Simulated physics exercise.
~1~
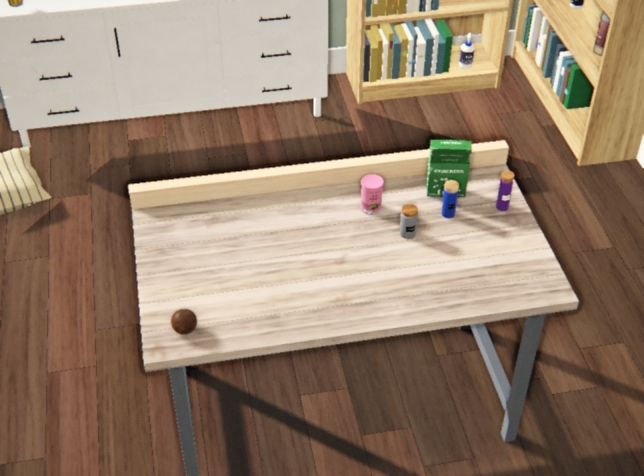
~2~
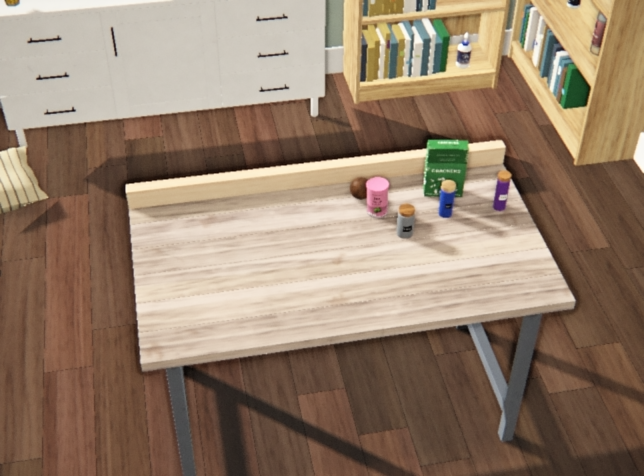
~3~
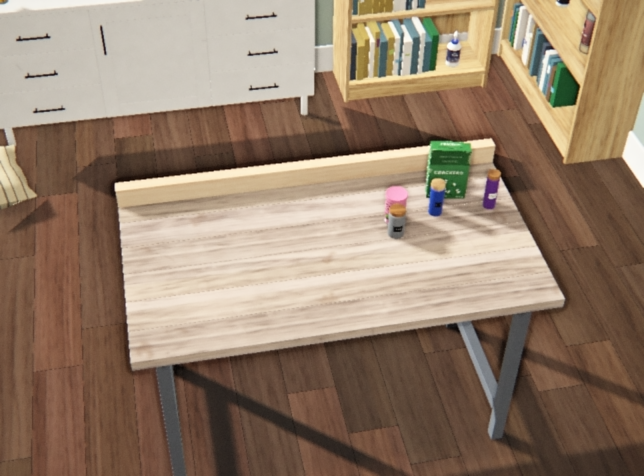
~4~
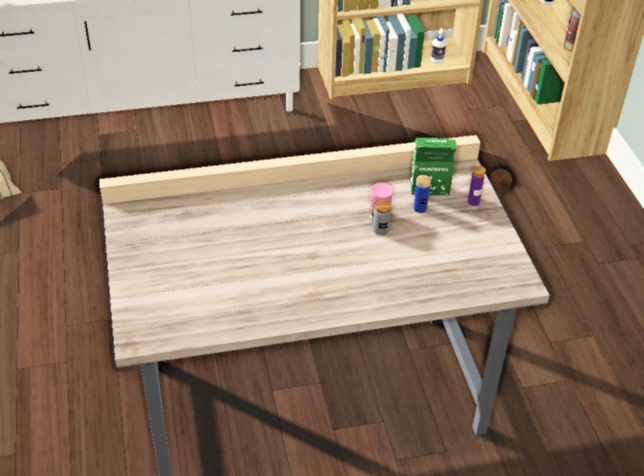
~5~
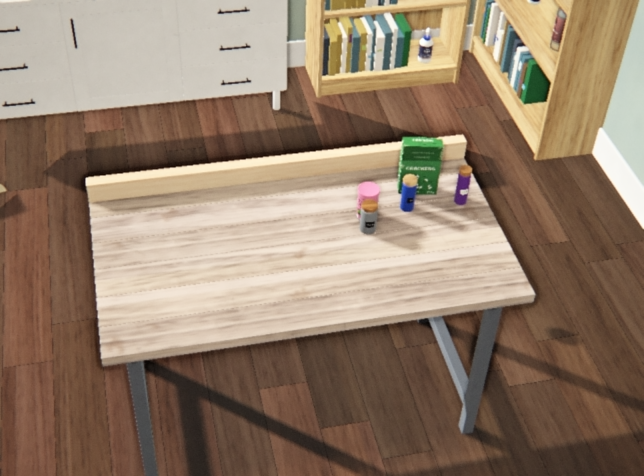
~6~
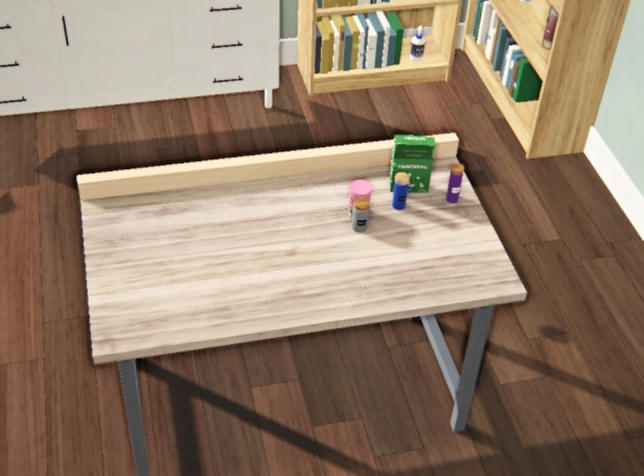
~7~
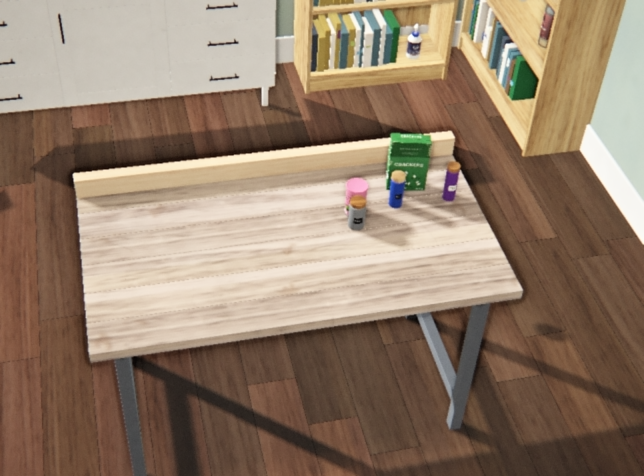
In the video, a brown ball rolls across a wooden table toward the far rail, reaching the pink tin, which shifts right toward the grey shaker; the ball then appears beyond the far right corner and leaves view, while the tin, green packet and three shakers remain upright.
